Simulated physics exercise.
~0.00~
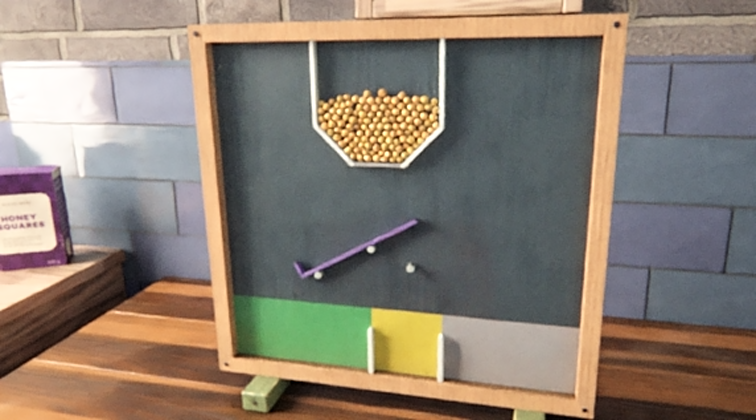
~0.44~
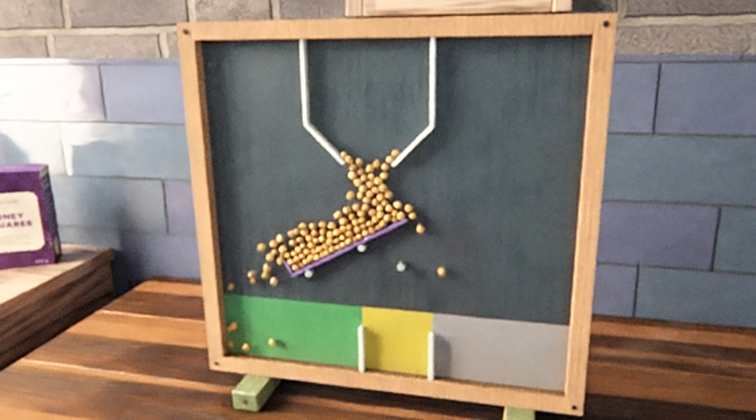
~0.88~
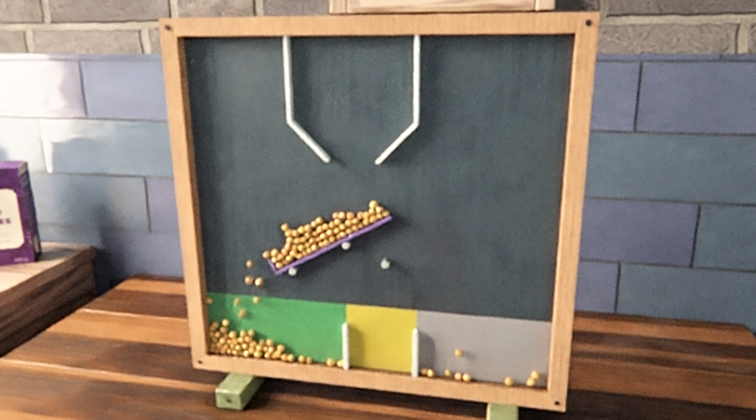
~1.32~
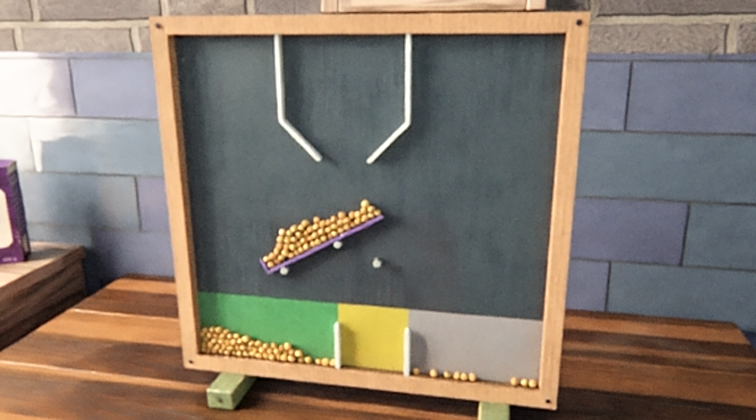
In the video, wooden beads pour from a white hopper onto a tilted purple rocker in an upright framed display, spilling mostly left. They settle with many still on the rocker, a large share in the green bin, a few in the grey, and none in the yellow.
